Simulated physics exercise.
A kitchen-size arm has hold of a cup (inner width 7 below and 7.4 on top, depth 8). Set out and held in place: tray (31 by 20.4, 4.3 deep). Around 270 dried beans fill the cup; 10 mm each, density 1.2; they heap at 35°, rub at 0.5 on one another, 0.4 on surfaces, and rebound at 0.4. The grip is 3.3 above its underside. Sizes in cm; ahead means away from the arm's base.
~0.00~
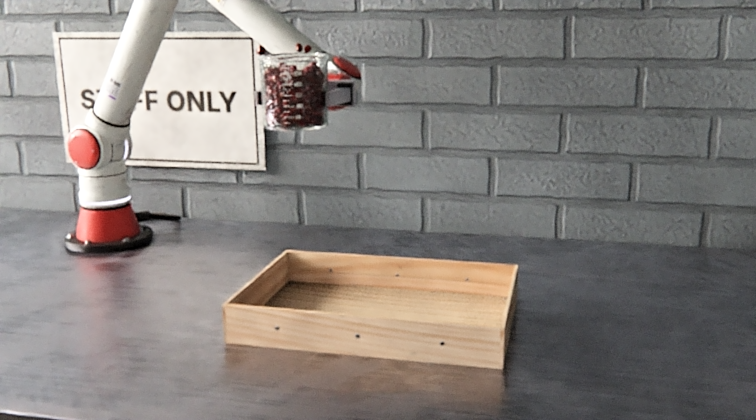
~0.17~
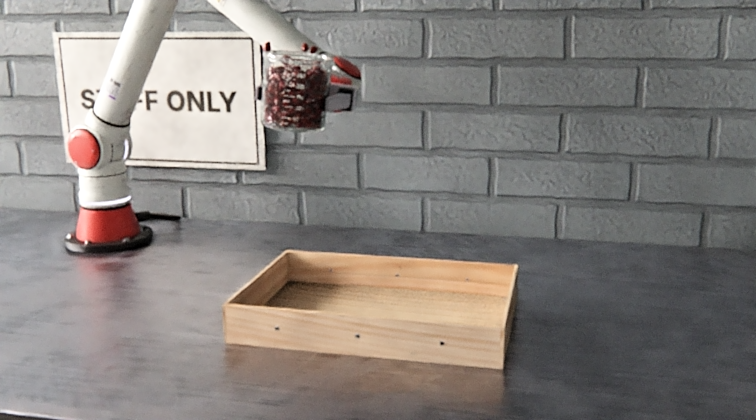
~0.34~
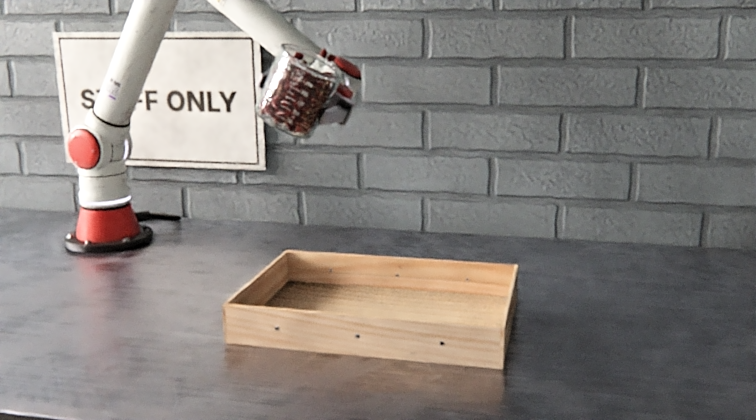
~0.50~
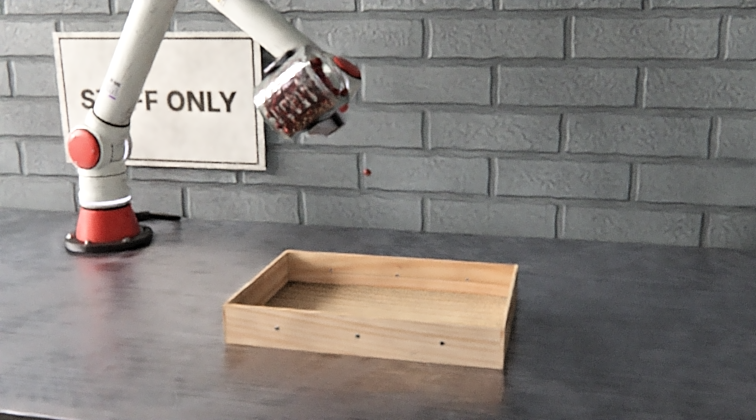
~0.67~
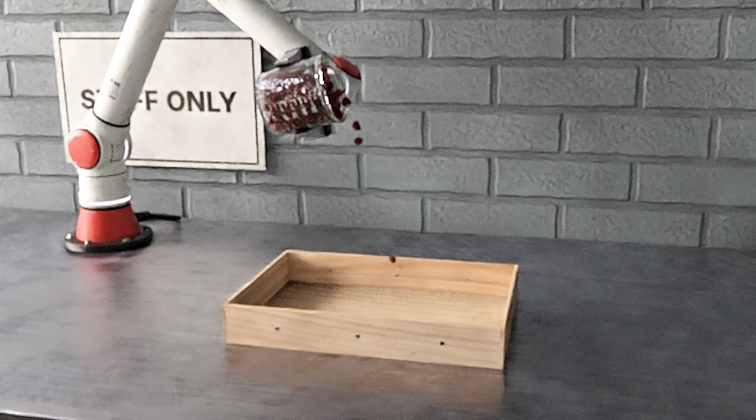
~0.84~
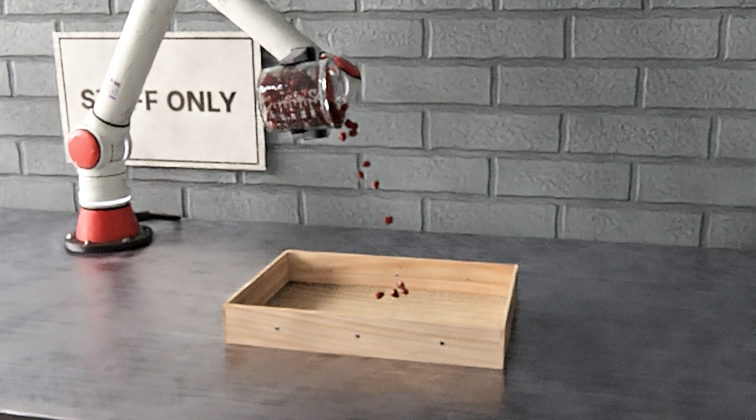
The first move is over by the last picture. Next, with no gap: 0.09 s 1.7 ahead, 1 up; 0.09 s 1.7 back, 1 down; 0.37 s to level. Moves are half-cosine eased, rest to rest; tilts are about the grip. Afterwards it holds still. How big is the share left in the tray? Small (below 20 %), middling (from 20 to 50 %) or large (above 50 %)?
Share in the tray: Middling (from 20 to 50 %).
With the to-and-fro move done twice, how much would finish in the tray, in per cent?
In that case some 55 per cent.
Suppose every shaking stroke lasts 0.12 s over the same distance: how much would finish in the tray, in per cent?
It would be near 25 per cent.
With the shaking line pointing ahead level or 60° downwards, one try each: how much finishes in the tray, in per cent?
Some 35 and 15 per cent.
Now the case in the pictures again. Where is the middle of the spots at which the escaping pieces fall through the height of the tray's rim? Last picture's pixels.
Near (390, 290).
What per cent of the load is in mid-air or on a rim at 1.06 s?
Roughly 21 per cent.
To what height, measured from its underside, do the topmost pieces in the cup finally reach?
Roughly 6.5 cm.
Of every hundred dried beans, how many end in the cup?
Some 65 per cent.
After 1.06 s, tilted 81° forward, highest piece 29 above the table; 199 in the cup, 13 in the tray, 58 in flight or on a rim.
After 1.28 s, tilted 17° forward, highest piece 31 above the table; 179 in the cup, 86 in the tray, 5 in flight or on a rim.
After 1.59 s, level, highest piece 30 above the table; 179 in the cup, 91 in the tray.
After 2.64 s, level, highest piece 30 above the table; 179 in the cup, 91 in the tray.
In the end, 179 in the cup, 91 in the tray. That is 34 % in the tray.
